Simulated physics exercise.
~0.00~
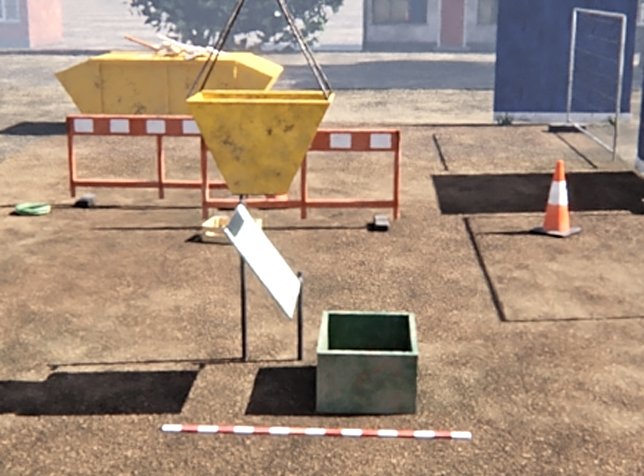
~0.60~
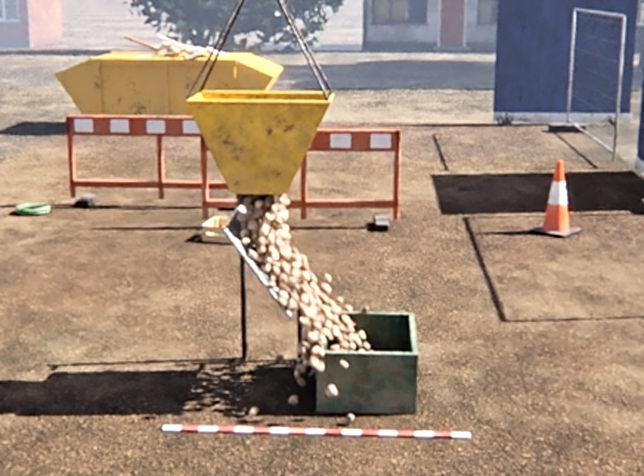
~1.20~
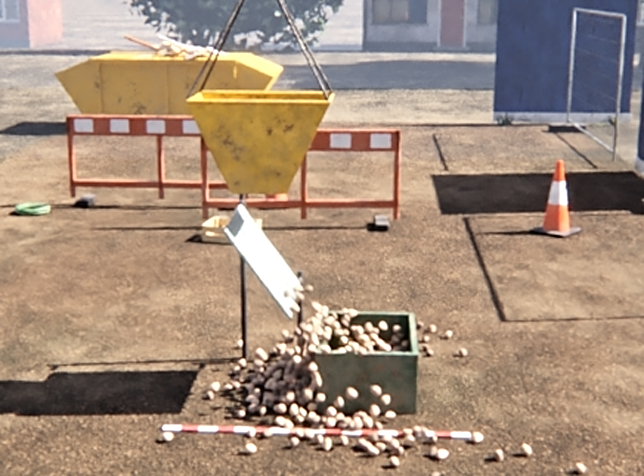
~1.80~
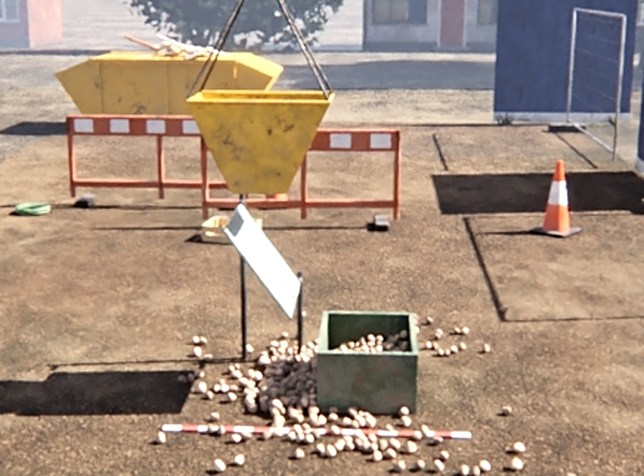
Round pale stones pouring from a hanging yellow skip down a steel slope, landing in a green bin and scattering around it.
